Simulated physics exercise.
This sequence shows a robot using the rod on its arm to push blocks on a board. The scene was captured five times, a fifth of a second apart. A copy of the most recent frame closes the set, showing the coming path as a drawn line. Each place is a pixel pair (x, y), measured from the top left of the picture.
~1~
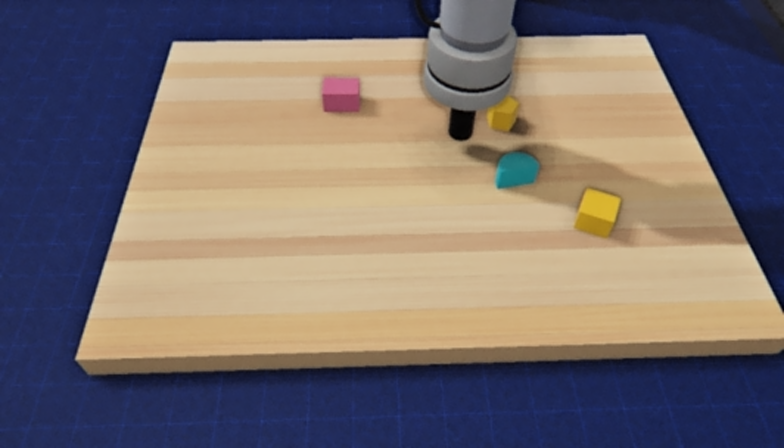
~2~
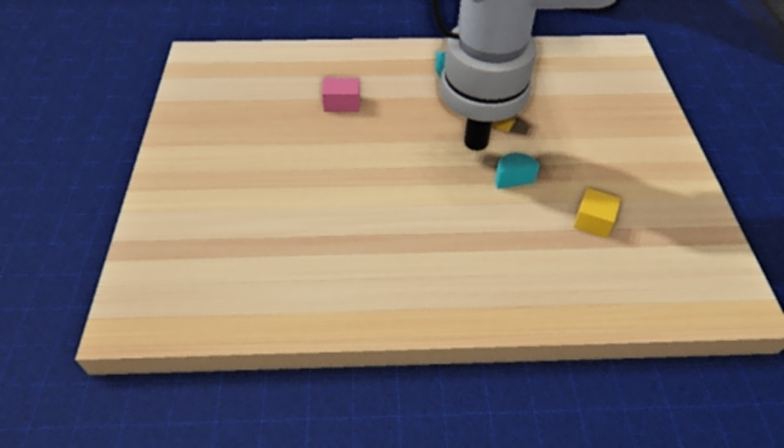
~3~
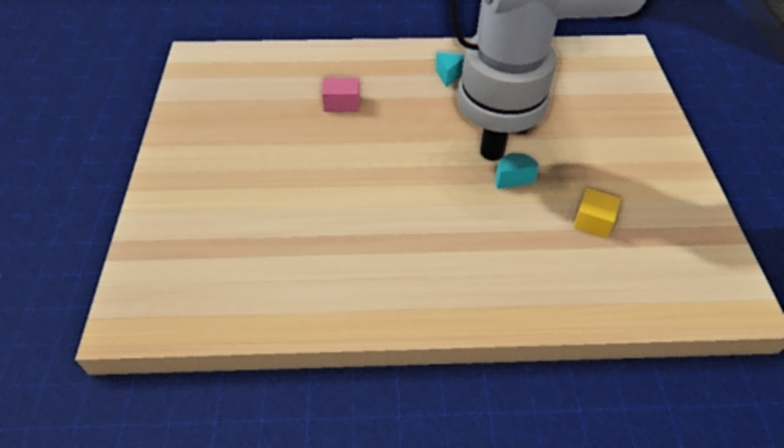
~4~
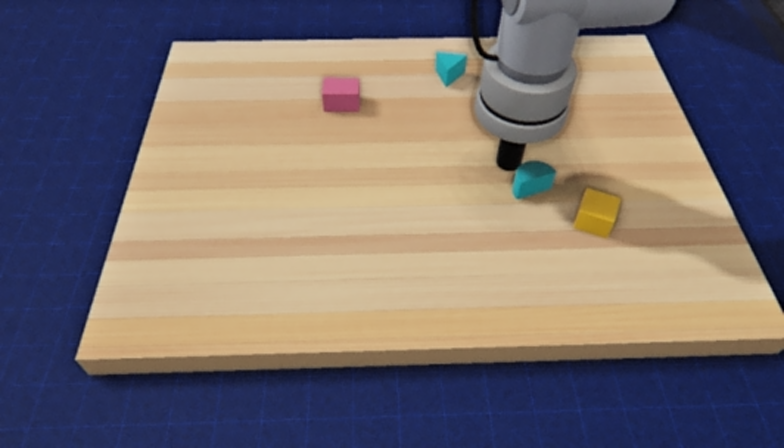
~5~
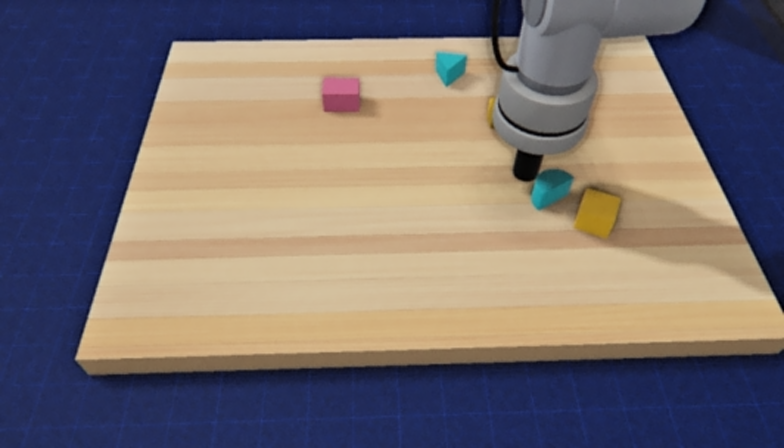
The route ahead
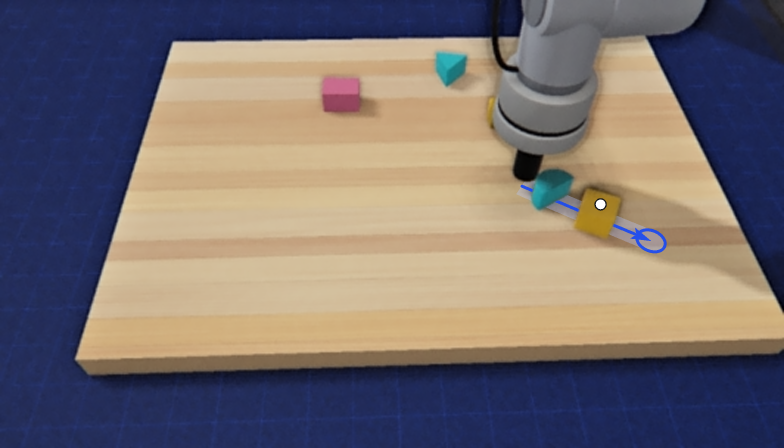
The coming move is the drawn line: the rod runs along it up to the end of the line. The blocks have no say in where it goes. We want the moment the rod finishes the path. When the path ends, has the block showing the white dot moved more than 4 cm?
I believe so.
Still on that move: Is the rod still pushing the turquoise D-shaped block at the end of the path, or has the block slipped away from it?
That block remains ahead.
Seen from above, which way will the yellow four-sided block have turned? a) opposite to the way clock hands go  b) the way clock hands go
The correct letter is b.
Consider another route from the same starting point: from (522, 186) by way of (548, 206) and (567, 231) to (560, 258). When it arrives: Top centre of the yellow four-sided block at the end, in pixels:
Top centre: (629, 215).
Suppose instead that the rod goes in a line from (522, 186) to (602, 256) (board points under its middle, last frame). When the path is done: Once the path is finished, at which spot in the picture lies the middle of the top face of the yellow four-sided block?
Put as a pixel place, it's (653, 217).
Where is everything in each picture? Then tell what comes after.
The first picture shows rod's lower end at (460, 134); turquoise D-shaped block at (517, 161); yellow four-sided block at (601, 204).
The second picture shows rod at (476, 144); blocks still.
The third picture shows rod at (492, 154); blocks still.
The fourth picture shows rod at (508, 164); turquoise D-shaped block at (534, 170).
The fifth picture shows rod at (525, 174); turquoise D-shaped block at (553, 179); yellow four-sided block at (601, 204).
Drawn move, from (522, 186) directly to (651, 241); the dot is on the yellow four-sided block.
The first path, step by step. One third of the way, rod at (567, 192); turquoise D-shaped block at (597, 194), turned 20° anticlockwise; yellow four-sided block at (620, 212), turned 15° clockwise.
Two thirds of the way, rod at (612, 210); turquoise D-shaped block at (643, 214), turned 15° anticlockwise; yellow four-sided block at (665, 234), turned 20° clockwise.
At the end, rod at (658, 229); turquoise D-shaped block at (691, 235); yellow four-sided block at (710, 259), turned 30° clockwise.
